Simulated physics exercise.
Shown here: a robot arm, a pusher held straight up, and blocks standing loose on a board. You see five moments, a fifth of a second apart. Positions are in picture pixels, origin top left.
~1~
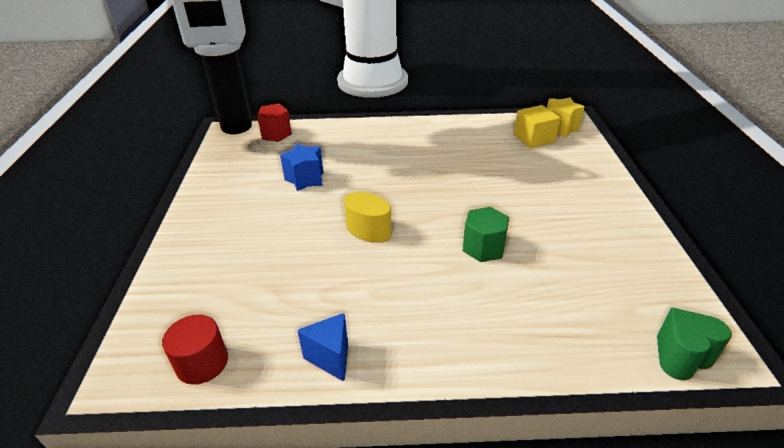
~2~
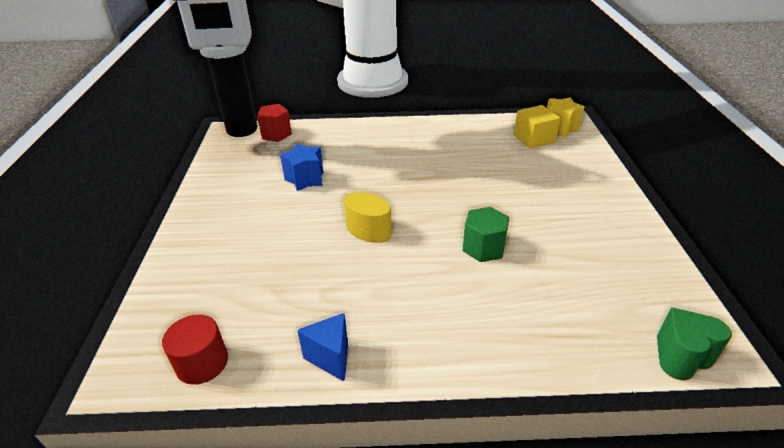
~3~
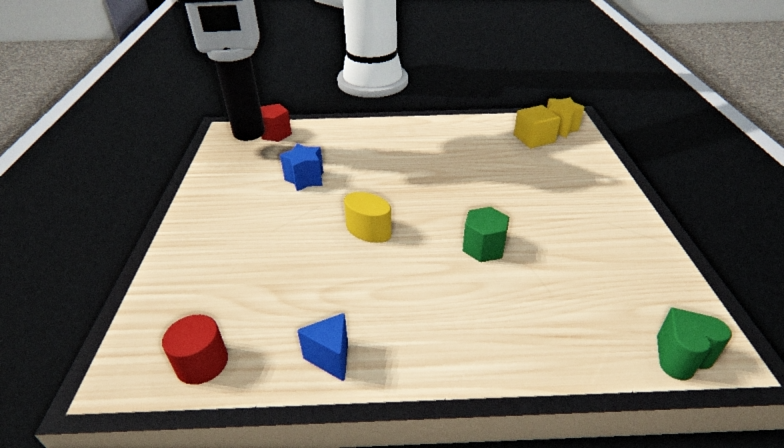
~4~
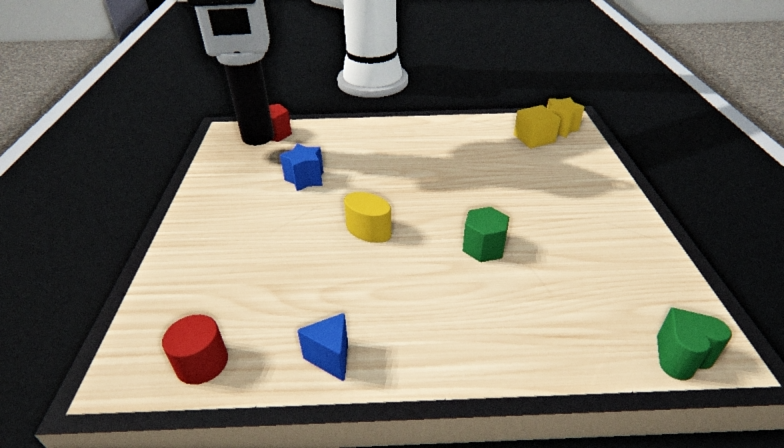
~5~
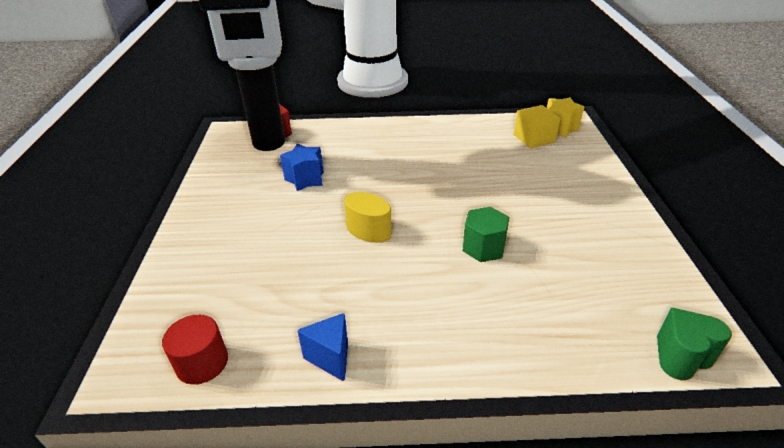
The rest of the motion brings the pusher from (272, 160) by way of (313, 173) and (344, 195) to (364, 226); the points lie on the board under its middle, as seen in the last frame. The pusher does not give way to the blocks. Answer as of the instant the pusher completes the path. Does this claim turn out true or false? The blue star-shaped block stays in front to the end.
My answer: True.
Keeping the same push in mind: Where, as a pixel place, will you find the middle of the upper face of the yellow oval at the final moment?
I'd say the yellow oval ends with its top centre at (385, 241).
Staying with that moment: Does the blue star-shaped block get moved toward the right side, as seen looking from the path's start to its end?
I expect so.
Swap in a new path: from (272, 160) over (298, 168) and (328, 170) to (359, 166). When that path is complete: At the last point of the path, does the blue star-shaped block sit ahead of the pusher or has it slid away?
The blue star-shaped block won't stay at the front of the pusher.
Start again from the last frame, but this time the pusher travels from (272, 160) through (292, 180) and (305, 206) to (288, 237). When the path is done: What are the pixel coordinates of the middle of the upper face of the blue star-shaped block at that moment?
About (335, 173).
On the path given first. One third of the way, pusher at (311, 157); blue star-shaped block at (323, 162), turned 25° clockwise.
Two thirds of the way, pusher at (343, 178); blue star-shaped block at (350, 187), turned 40° clockwise; yellow oval at (374, 211).
At the end, pusher at (363, 209); red pentagon unmoved; blue star-shaped block at (358, 223), turned 60° clockwise; yellow oval at (385, 241), turned 55° anticlockwise.
